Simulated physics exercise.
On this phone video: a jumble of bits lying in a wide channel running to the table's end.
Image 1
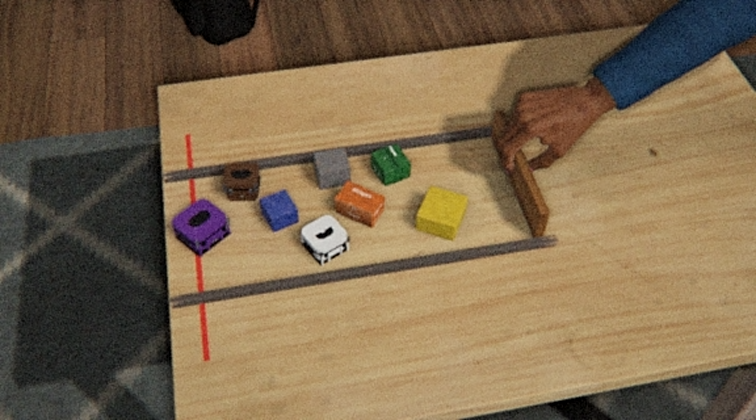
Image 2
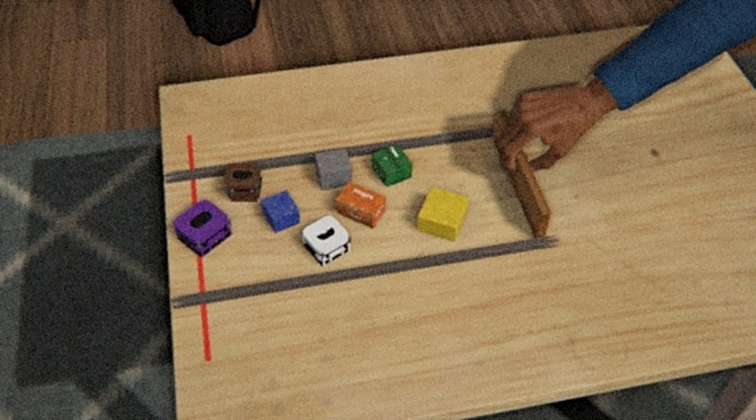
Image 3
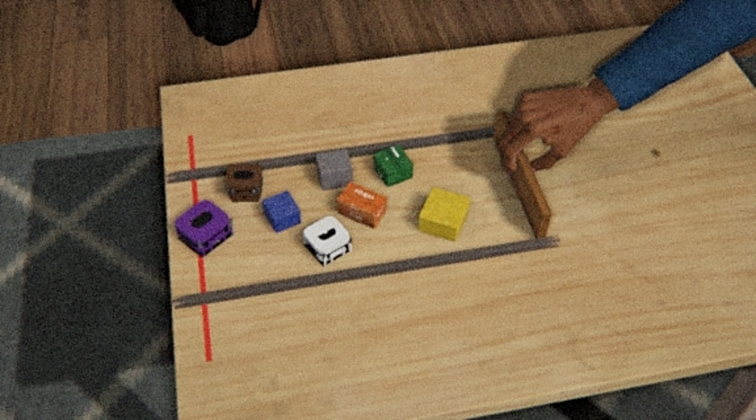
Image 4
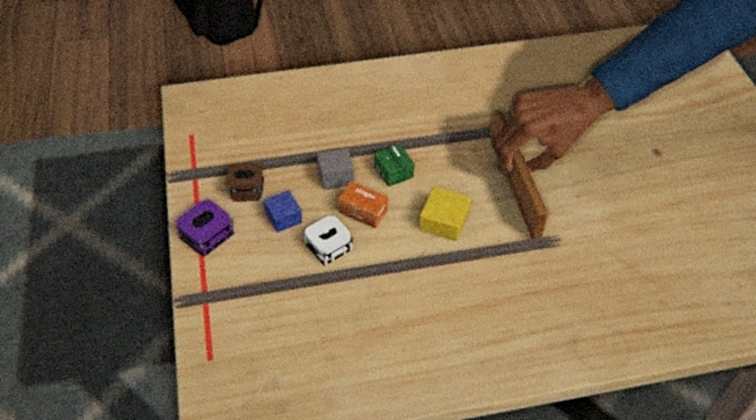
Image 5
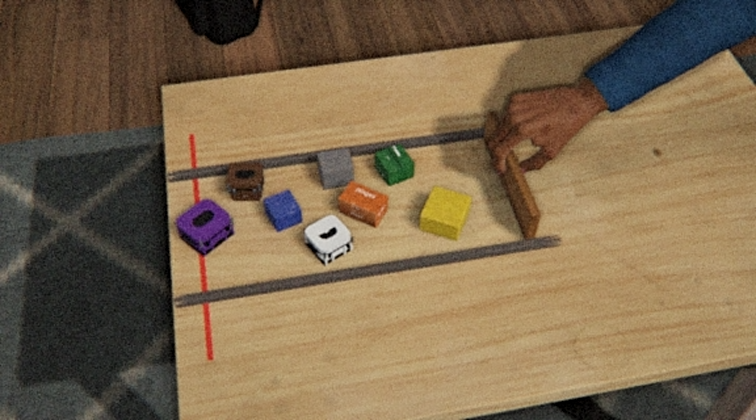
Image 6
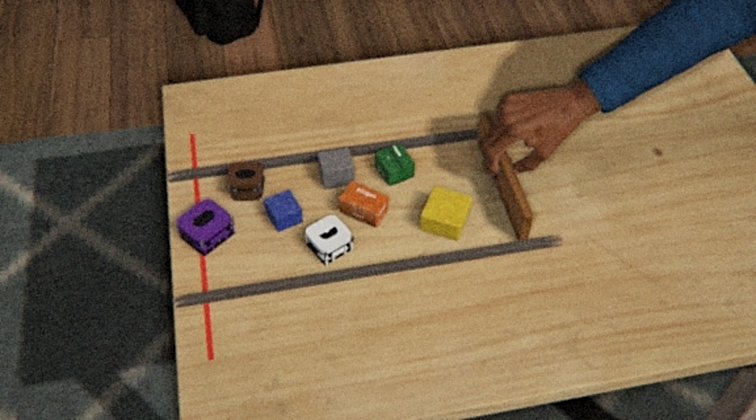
A hand slides a wooden board slightly left toward the still, colourful blocks between two strips.
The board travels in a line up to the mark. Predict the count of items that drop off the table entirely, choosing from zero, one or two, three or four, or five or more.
The count is five or more.
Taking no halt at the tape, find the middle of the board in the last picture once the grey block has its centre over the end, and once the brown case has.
The middle is at (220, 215) when it's the grey block, and at (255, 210) when it's the brown case.
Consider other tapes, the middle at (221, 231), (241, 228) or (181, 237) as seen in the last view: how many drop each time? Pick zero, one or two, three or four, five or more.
Taking the tapes one at a time, the count is three or four, then either one or two, then more than four.
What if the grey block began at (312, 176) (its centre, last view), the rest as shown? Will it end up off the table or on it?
It drops.
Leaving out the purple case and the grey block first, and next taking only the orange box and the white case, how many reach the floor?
Counts - first: 3; second: 3.
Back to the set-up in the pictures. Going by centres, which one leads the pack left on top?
That would be the yellow block.
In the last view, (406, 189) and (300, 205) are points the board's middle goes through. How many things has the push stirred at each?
The counts are 3 and 7.
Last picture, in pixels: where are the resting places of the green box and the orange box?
The one named first is at (181, 194), the next at (185, 223).
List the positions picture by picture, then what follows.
In the first picture, purple case (201, 227); brown case (242, 182); blue block (279, 211); board (518, 172); tape (196, 235).
In the second picture, brown case (244, 183); green box (392, 166).
In the third picture, blue block (282, 212); board (521, 173).
In the fourth picture, purple case (205, 228); orange box (363, 205).
In the fifth picture, brown case (246, 182); white case (328, 240).
In the sixth picture, purple case (206, 227); brown case (247, 182); blue block (284, 211); board (504, 175); tape (201, 234).
Soon after, none off yet; purple case at rest near (206, 227); brown case at rest near (247, 182); blue block at rest near (284, 211).
Then, none off yet; purple case at rest near (206, 227); brown case moving near (241, 184); blue block at rest near (282, 211).
Further on, none off yet; purple case moved about its own width near (168, 225); brown case moved well along near (163, 197); blue block moved well along near (205, 221).
At rest, the number that fall off is five or more; fallen, grey block, white case, blue block, brown case and purple case.
